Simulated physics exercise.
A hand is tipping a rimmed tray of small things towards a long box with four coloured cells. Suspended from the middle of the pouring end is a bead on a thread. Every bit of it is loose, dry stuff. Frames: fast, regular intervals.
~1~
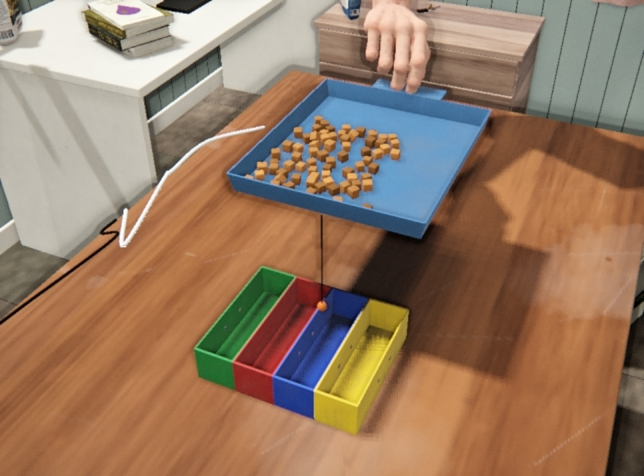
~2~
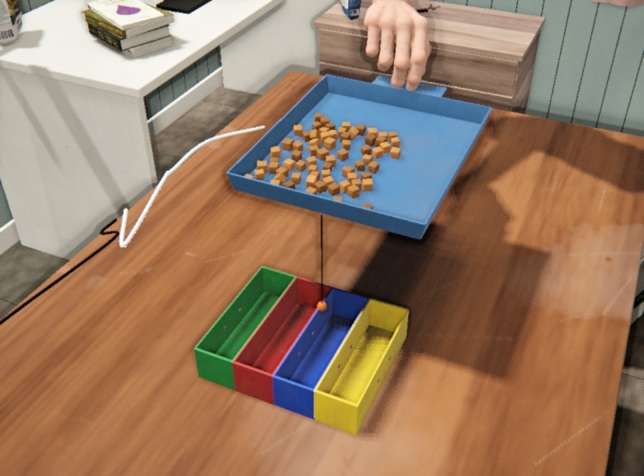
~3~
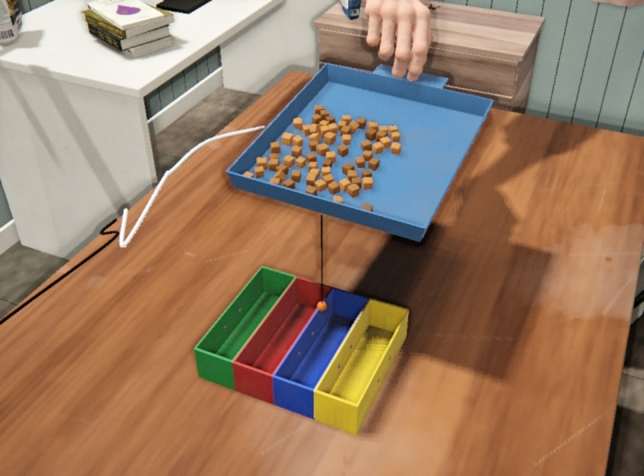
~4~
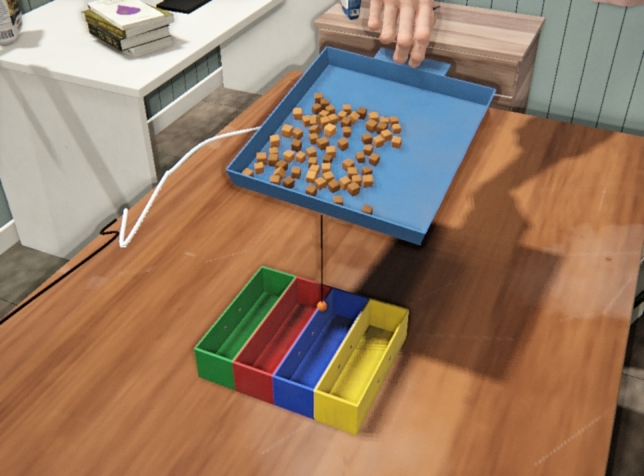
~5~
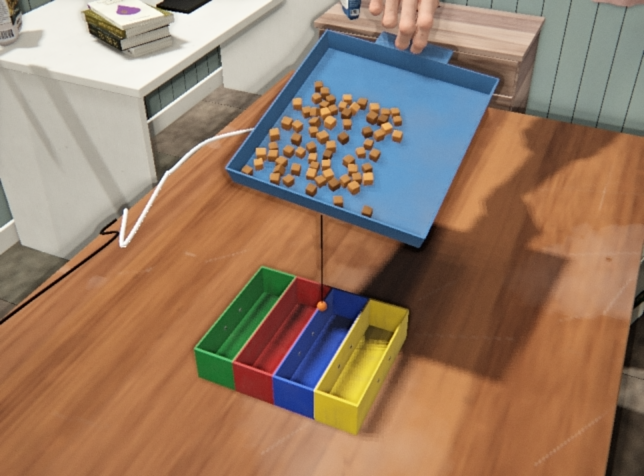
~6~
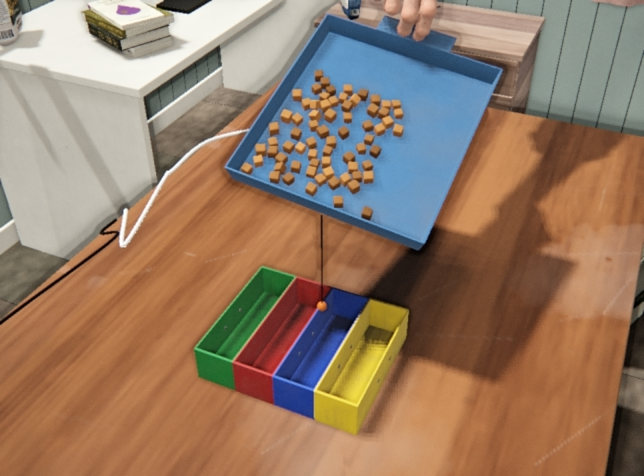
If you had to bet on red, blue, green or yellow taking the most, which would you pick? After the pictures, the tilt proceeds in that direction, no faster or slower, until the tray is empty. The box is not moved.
I would pick yellow.
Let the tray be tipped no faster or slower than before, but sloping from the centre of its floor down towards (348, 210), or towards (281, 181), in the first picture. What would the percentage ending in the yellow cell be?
In turn some 20 and 0 per cent.
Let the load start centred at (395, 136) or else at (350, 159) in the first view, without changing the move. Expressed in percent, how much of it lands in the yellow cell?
You'd get 40 % the first time and 40 % the second.
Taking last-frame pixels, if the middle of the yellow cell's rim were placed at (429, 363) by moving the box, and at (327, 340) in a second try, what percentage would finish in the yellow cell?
First some 20, then 20 per cent.
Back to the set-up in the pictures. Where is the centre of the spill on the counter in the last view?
The middle is around (416, 425).
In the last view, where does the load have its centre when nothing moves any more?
Resting centre, last frame: Roughly (361, 384).
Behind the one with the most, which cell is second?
Runner-up - the cell in blue.
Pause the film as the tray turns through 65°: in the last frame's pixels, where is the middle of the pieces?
Somewhere near pixel (356, 203).
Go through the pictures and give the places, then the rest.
The first frame shows corners of the pouring end at (233, 172) and (422, 219), level; middle of the load at (331, 163), brown sugar cubes; bead on its thread at (322, 306); green cell at (215, 366); red cell at (254, 380); blue cell at (294, 395); yellow cell at (336, 410).
The second frame shows corners of the pouring end at (233, 171) and (422, 220), level; middle of the load at (331, 162).
The third frame shows corners of the pouring end at (233, 170) and (422, 224), tipped barely, lowest at the right corner; middle of the load at (331, 158).
The fourth frame shows corners of the pouring end at (232, 168) and (422, 228), tipped a little, lowest at the right corner; middle of the load at (331, 153).
The fifth frame shows corners of the pouring end at (232, 166) and (421, 233), tipped clearly, lowest at the right corner; middle of the load at (331, 147).
The sixth frame shows corners of the pouring end at (231, 165) and (421, 238), tipped clearly, lowest at the right corner; middle of the load at (331, 143); green cell at (215, 366); red cell at (254, 380); blue cell at (294, 395); yellow cell at (336, 410).
Soon, tray tipped steeply; all on the tray.
A while on, tray tipped past a quarter turn; most on the tray; a small part in the yellow cell; a stray few in the blue cell; a small part falling or outside the box.
Towards the end, tray tipped past a quarter turn; about a third in the yellow cell; about a quarter in the blue cell; about half falling or outside the box.
Finally, tray tipped past a quarter turn; about a third in the yellow cell; about a quarter in the blue cell; none in the red cell; none in the green cell; about half outside the box.
